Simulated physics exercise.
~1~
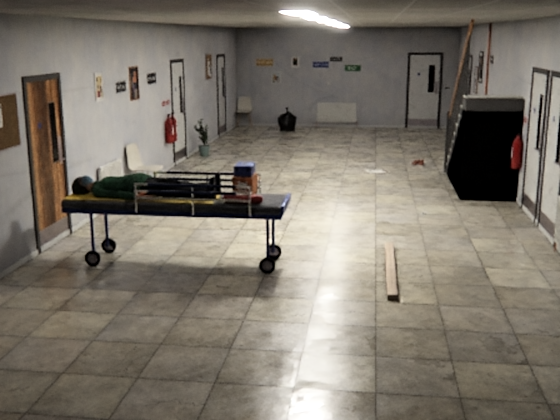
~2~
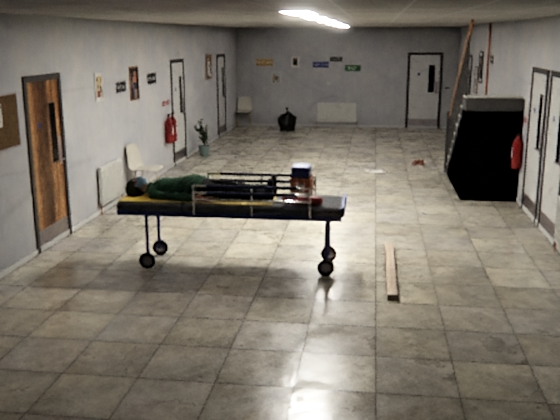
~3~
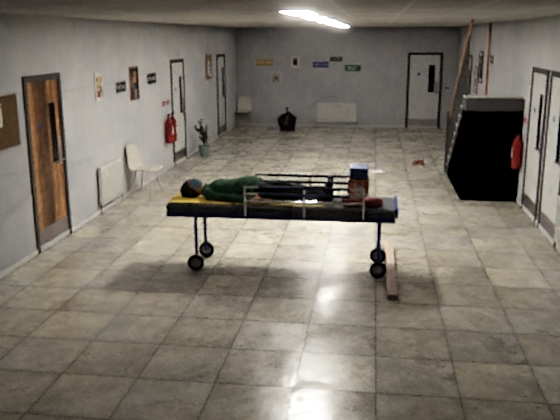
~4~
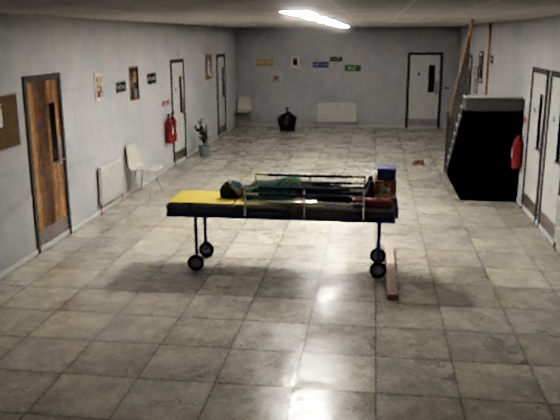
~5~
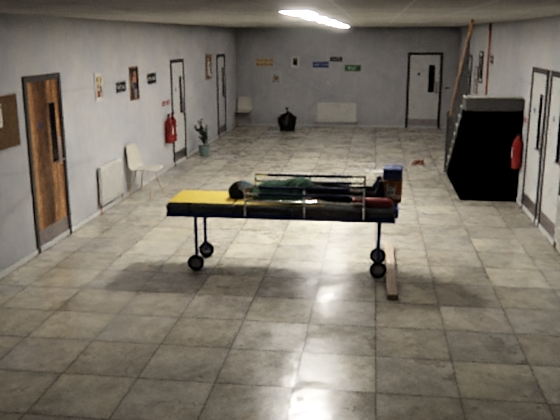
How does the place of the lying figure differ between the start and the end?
At the start the figure lies on the left side of the corridor, with its head near the trolley's left end. By the end it is near the middle of the corridor and has shifted towards the trolley's right end, leaving a bare yellow stretch behind its head.
